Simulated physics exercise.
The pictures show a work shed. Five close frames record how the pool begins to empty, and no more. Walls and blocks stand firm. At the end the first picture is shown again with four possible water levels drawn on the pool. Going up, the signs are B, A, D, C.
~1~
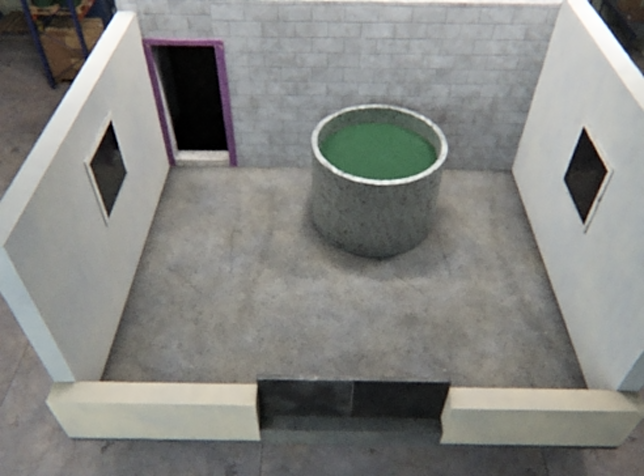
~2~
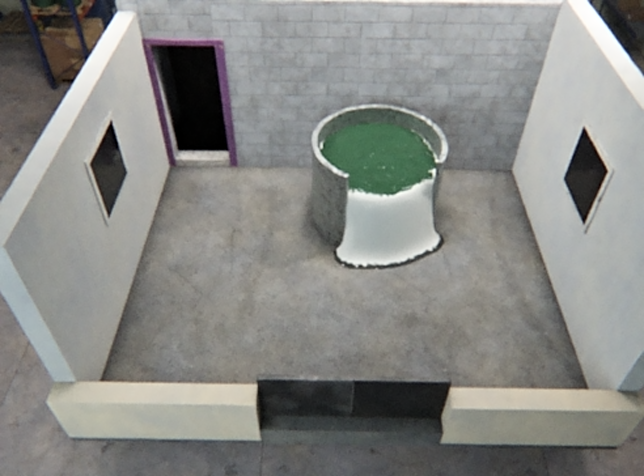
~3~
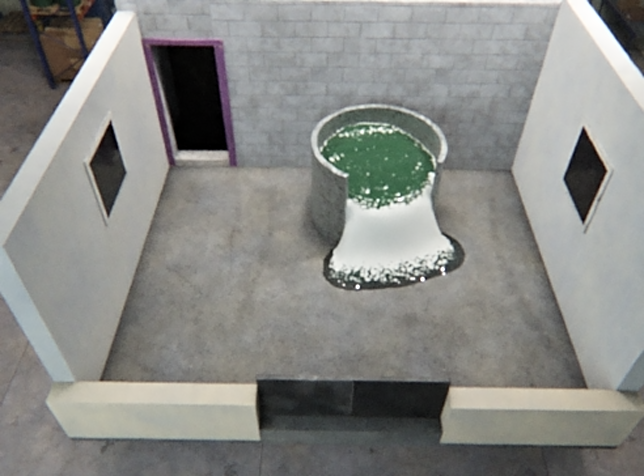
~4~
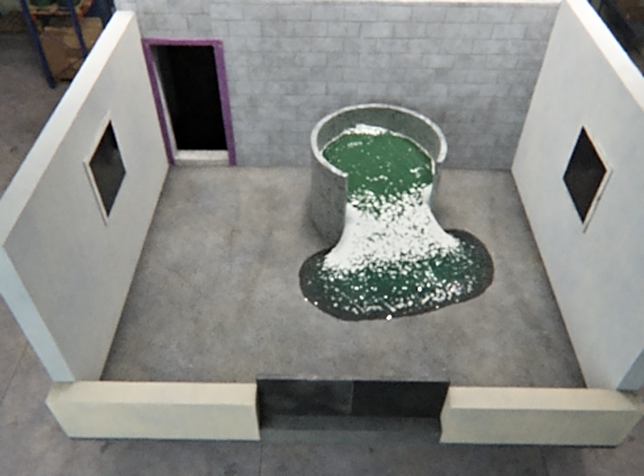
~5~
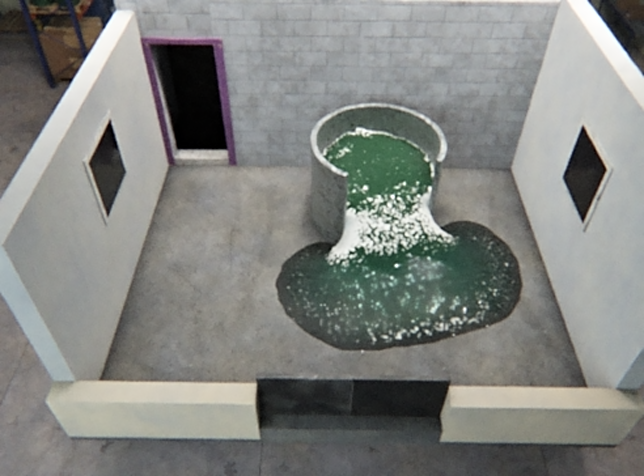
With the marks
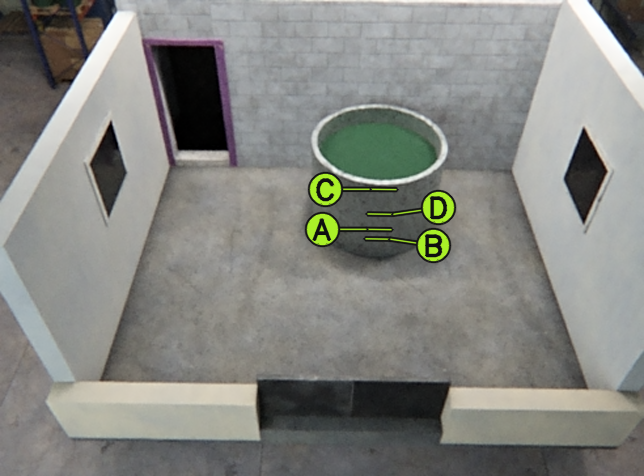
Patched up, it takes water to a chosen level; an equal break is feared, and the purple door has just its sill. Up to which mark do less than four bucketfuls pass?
The limit is D.
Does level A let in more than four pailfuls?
No, that is safe.
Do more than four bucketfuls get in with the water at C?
Yes, it does.
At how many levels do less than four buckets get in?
Three of them.
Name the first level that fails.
Level C.
In lime, A at (378, 229); B at (377, 239); C at (383, 189); D at (380, 214); from the bottom up B, A, D, C.
If A is chosen, nothing gets over.
If B is chosen, nothing gets over.
If C is chosen, about 9 bucketfuls get in.
If D is chosen, a splash gets over, under a bucket.
